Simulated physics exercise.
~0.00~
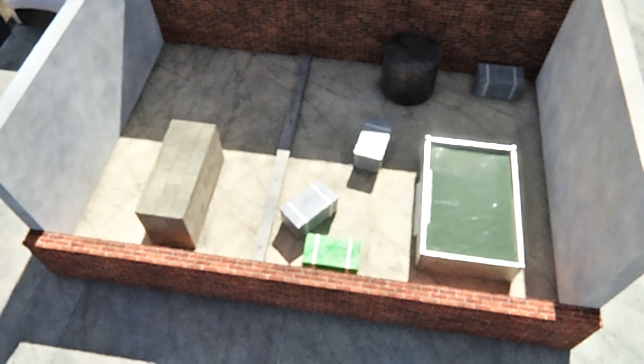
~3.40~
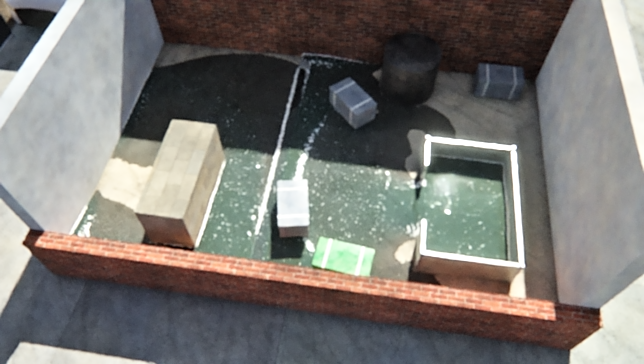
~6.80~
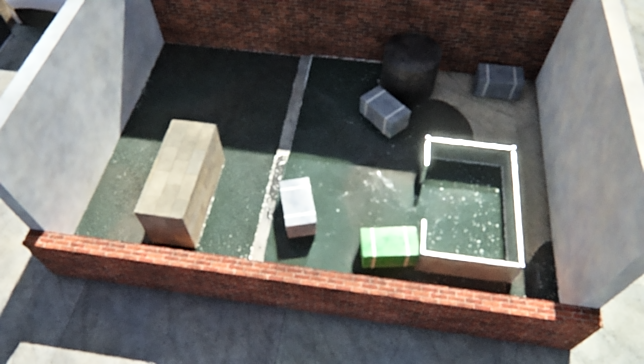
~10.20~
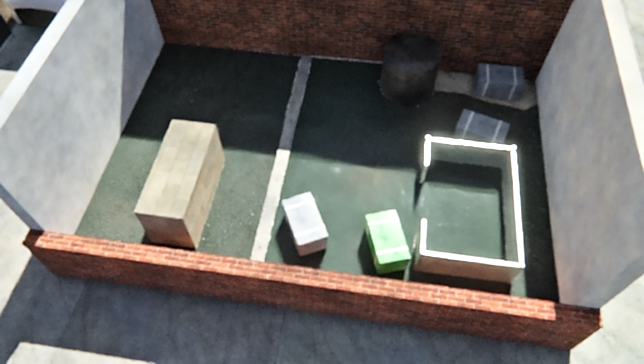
In a walled concrete yard crossed by a low pale kerb, a block, a dark drum and several trunks stand around a tank brimming with green water at the right. The tank opens on its left side and water surges out, foaming across the kerb to the left wall. A grey trunk is swept back toward the drum, while the white one shifts left and forward. As the water calms, the grey trunk drifts right and the green one slides against the tank. Finally, the grey trunk rests behind the tank, with the green and white trunks standing in shallow water before the kerb's right side.
